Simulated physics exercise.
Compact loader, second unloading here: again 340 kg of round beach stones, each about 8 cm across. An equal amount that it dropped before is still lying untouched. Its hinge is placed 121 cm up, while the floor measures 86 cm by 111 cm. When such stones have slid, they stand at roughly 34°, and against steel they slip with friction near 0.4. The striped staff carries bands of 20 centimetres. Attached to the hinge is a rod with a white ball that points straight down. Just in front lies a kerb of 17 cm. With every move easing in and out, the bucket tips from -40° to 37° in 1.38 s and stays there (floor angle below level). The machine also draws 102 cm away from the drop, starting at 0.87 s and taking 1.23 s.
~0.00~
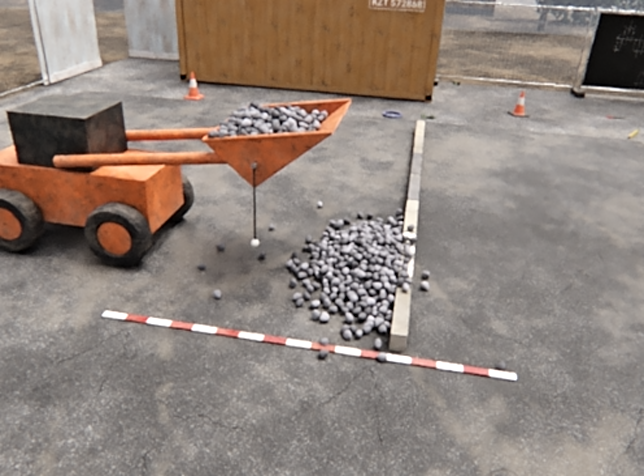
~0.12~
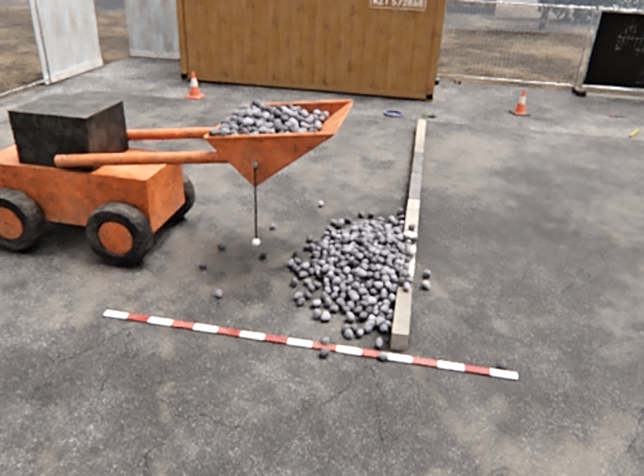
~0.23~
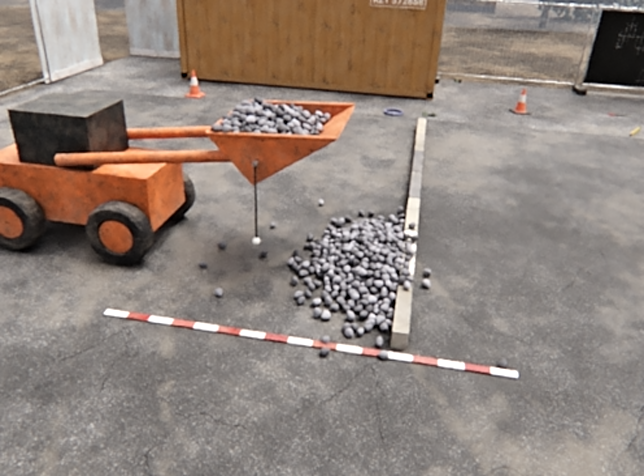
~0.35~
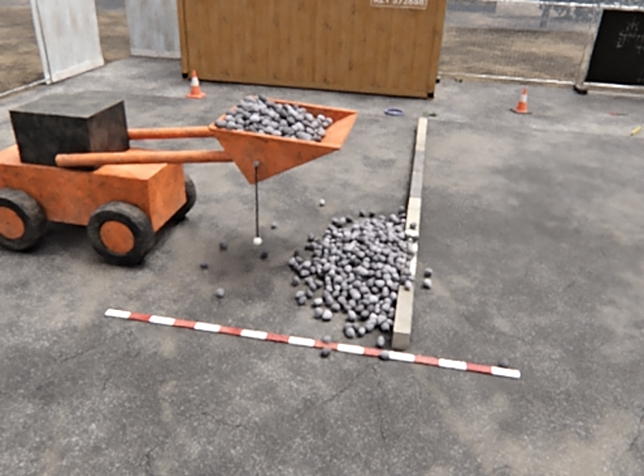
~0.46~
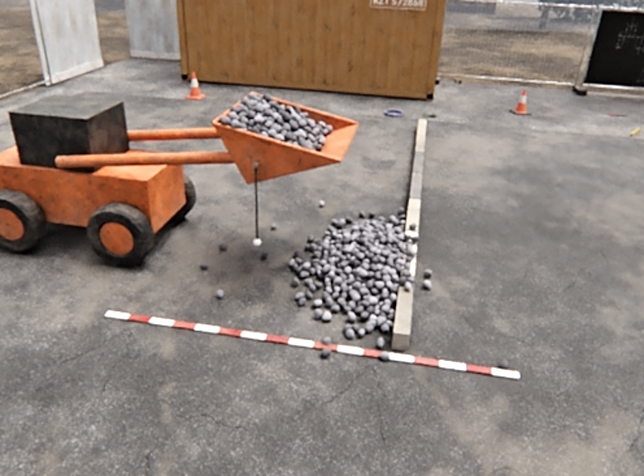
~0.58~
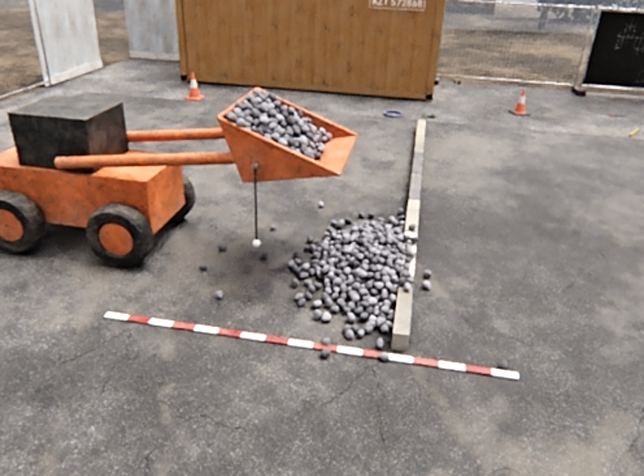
An orange loader slowly tilts its raised bucket of grey stones forward and downward.
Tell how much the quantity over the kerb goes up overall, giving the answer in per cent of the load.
It goes up by roughly 0 per cent.
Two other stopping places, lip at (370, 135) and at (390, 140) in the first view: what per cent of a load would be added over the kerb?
0 % and 5 %.
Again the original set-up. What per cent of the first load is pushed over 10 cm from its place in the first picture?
I'd say roughly 5 per cent of them.
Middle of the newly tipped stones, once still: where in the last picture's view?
The middle ends up near (310, 252).
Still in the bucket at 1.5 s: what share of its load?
Close to 15 per cent of the load.
After 1.0 s the floor is at 25°; in per cent of one load, 99 in the bucket, 102 on this side of the kerb, 1 over the kerb; the foremost stones are at (425, 273).
After 1.5 s the floor is at 37°; in per cent of one load, 15 in the bucket, 185 on this side of the kerb, 1 over the kerb; the foremost stones are at (425, 273).
After 2.5 s the floor is at 37°; in per cent of one load, 0 in the bucket, 200 on this side of the kerb, 1 over the kerb; the foremost stones are at (425, 273).
After 5.1 s the floor is at 37°; in per cent of one load, 0 in the bucket, 200 on this side of the kerb, 1 over the kerb; the foremost stones are at (425, 273). Net gain over the kerb, 0.
